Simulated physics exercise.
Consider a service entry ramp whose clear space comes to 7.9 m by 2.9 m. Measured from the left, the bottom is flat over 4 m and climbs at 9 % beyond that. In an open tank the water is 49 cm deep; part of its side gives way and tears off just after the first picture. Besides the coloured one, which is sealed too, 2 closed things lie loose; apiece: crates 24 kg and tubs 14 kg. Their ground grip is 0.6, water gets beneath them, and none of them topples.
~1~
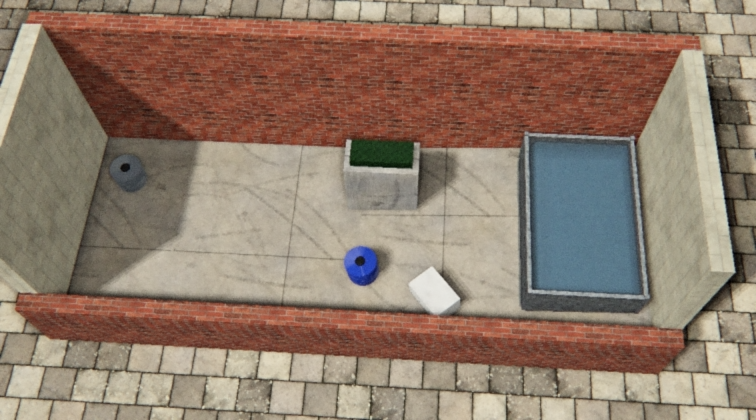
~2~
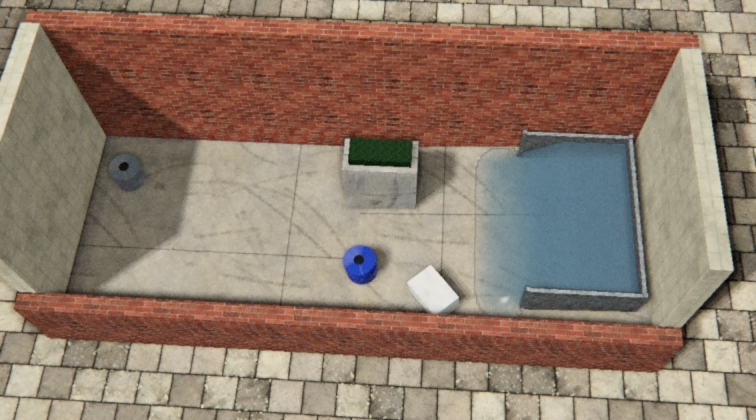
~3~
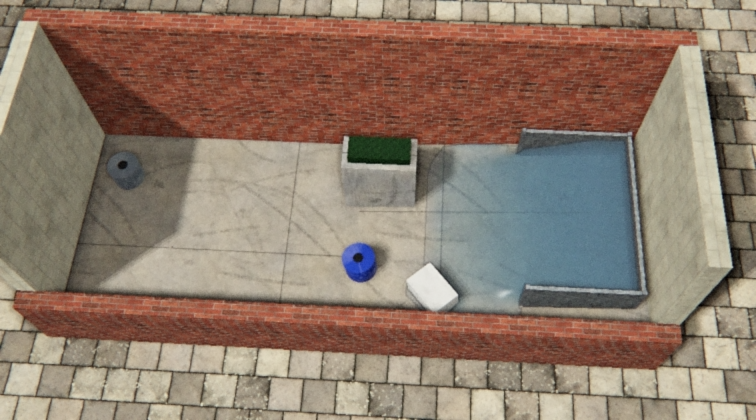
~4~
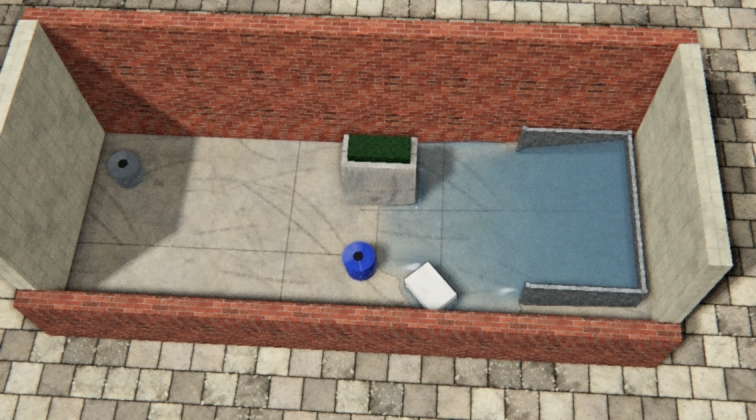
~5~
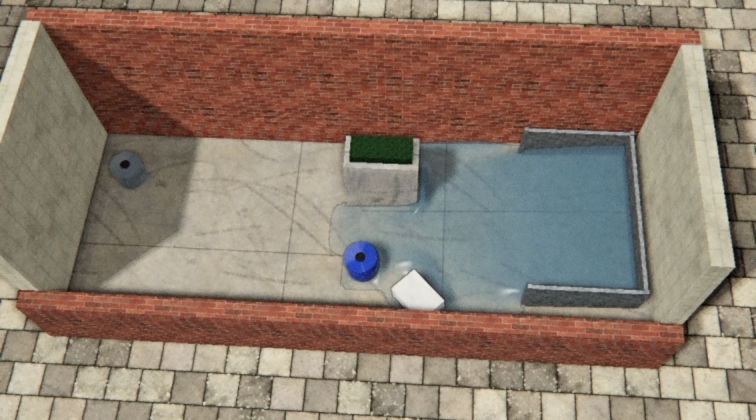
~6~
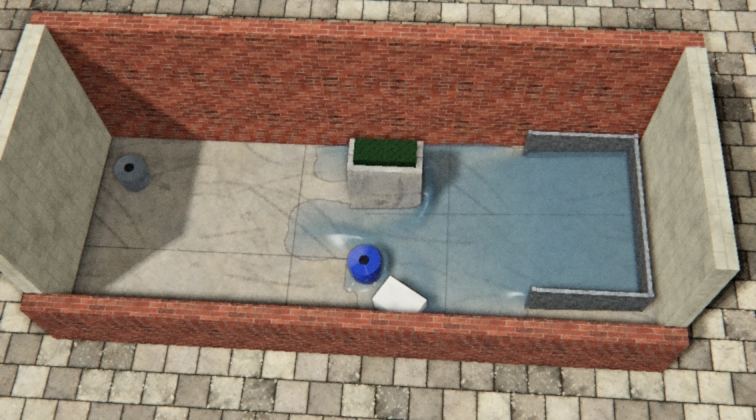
Water pours from the open tank, spreads left around the blue tub and shifts the white crate.
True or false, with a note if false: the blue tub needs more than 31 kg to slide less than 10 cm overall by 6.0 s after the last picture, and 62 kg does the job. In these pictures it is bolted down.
False, even 62 kg fails.
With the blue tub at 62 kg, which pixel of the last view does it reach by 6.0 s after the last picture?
Near (328, 267).
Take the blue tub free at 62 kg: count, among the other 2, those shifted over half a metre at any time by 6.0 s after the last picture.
Total: 1.
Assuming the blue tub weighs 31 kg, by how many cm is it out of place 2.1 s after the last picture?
300 cm.
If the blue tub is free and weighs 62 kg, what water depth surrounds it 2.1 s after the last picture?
Something like 10 centimetres.
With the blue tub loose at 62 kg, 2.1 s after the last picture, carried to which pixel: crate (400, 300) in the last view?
Near (98, 255).
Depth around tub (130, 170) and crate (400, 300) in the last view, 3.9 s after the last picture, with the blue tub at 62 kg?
Depths: Near 19 cm, then near 18 cm.
Then, 0.4 s after the last picture the blue tub would be 43 cm from its start with 31 kg and 8 cm from its start with 62 kg; 17 cm of water round it then.
Then, 2.1 s after the last picture the blue tub would be 283 cm from its start with 31 kg and 52 cm from its start with 62 kg; 10 cm of water round it then.
Then, 3.9 s after the last picture the blue tub would be 254 cm from its start with 31 kg and 52 cm from its start with 62 kg; 5 cm of water round it then.
Then, 6.0 s after the last picture the blue tub would be 229 cm from its start with 31 kg and 52 cm from its start with 62 kg; 13 cm of water round it then.
